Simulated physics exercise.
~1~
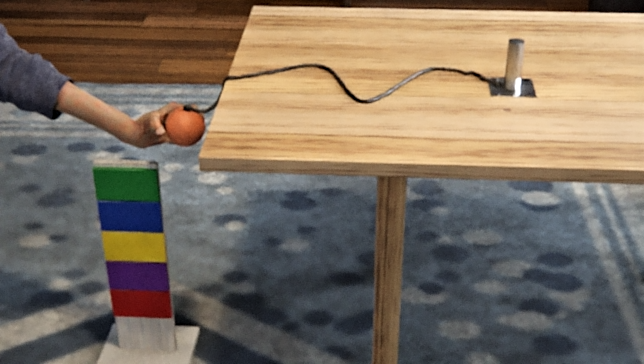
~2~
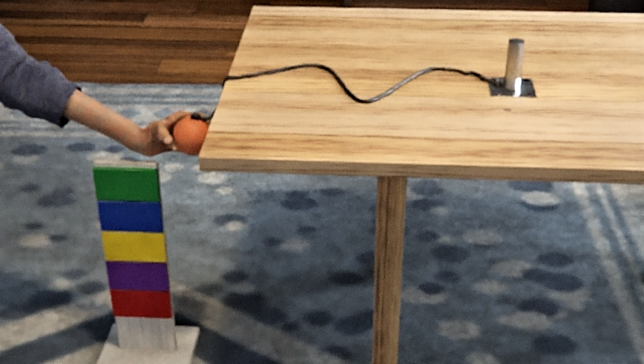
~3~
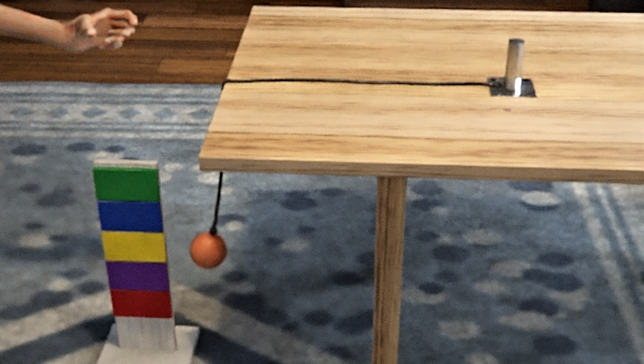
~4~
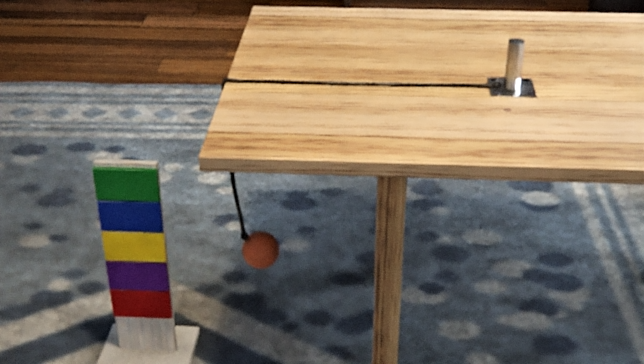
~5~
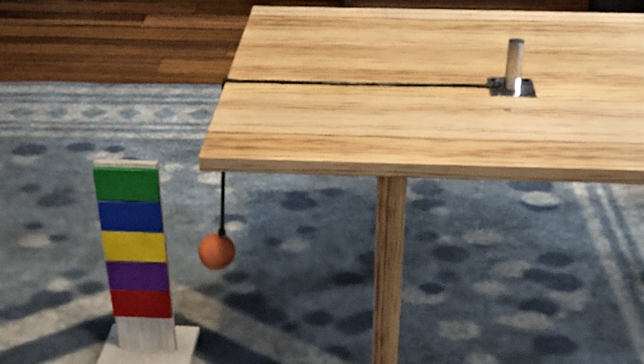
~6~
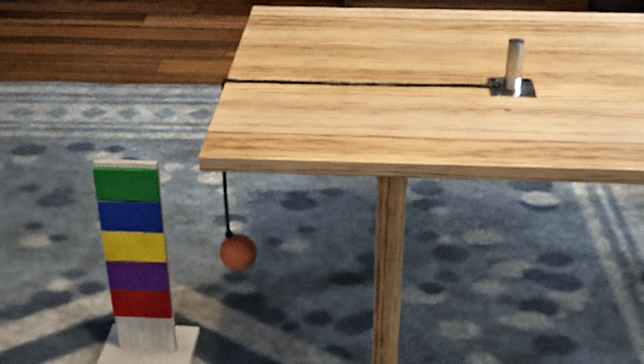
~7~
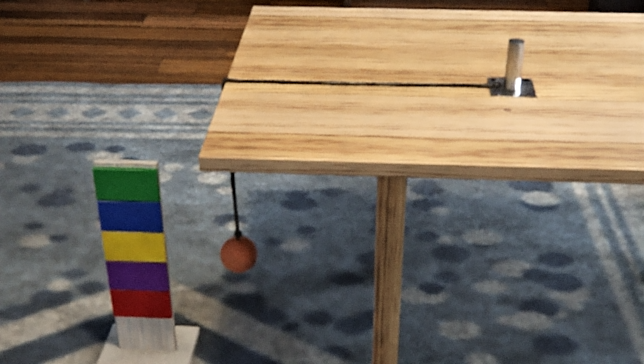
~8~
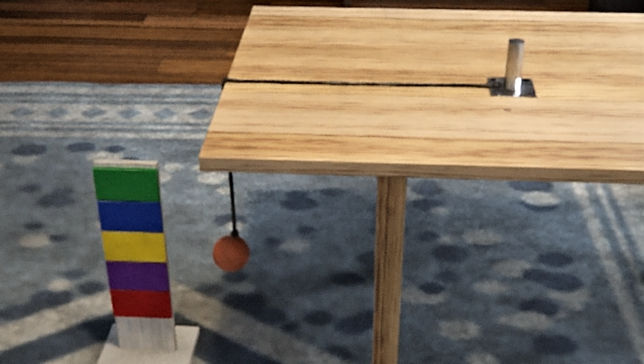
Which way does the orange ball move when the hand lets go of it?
It moves down, dropping below the edge of the table until it hangs on the cord.
